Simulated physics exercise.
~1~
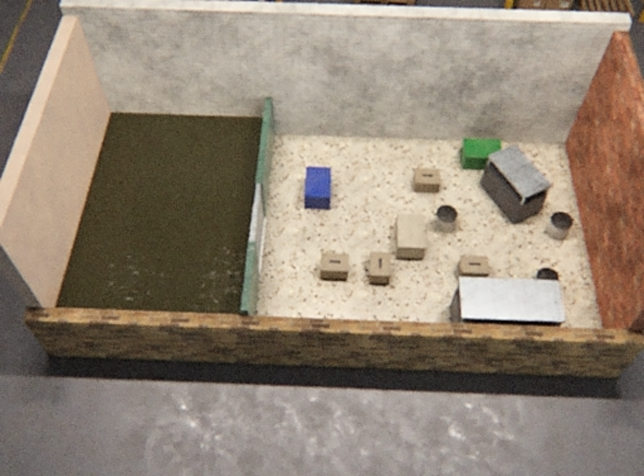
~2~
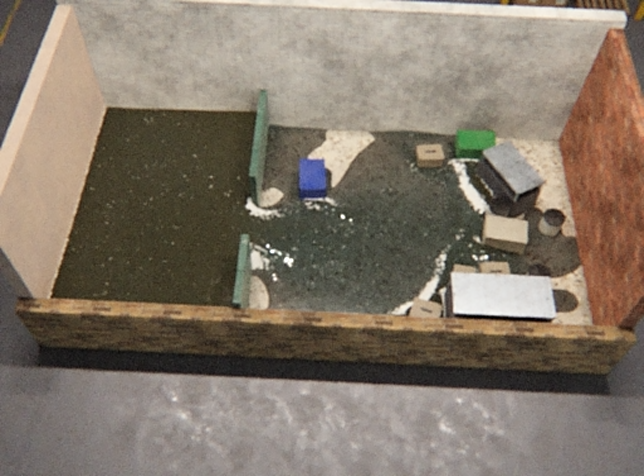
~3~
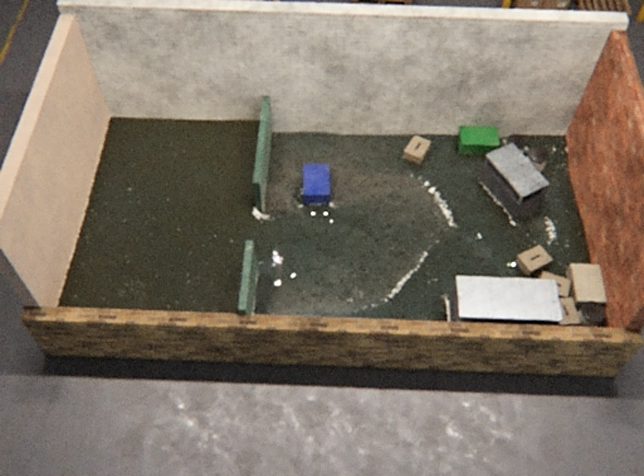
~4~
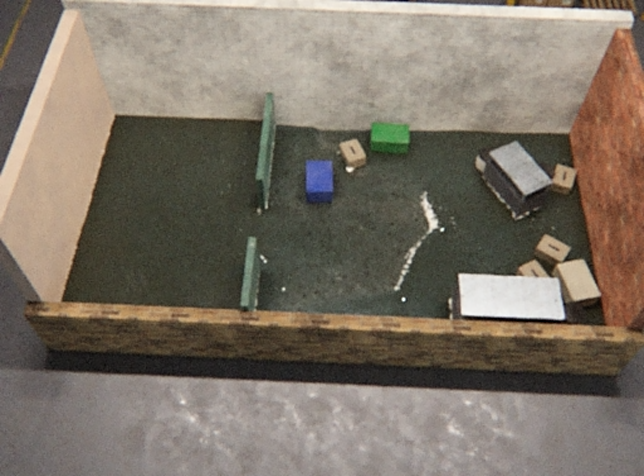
To begin with, dark water fills the left room of a walled enclosure, while a green divider holds it back from a dry, pale floor scattered with crates, pails and larger boxes. A gap then opens in the divider, and water spreads rightward, pushing several small tan crates toward the brick wall. Soon it covers nearly the whole floor, with white foam streaking the surface and tan crates gathered at the right. The green crate then drifts left along the back wall, as does a small tan one. Finally, both sit near the blue crate, which has held its place.
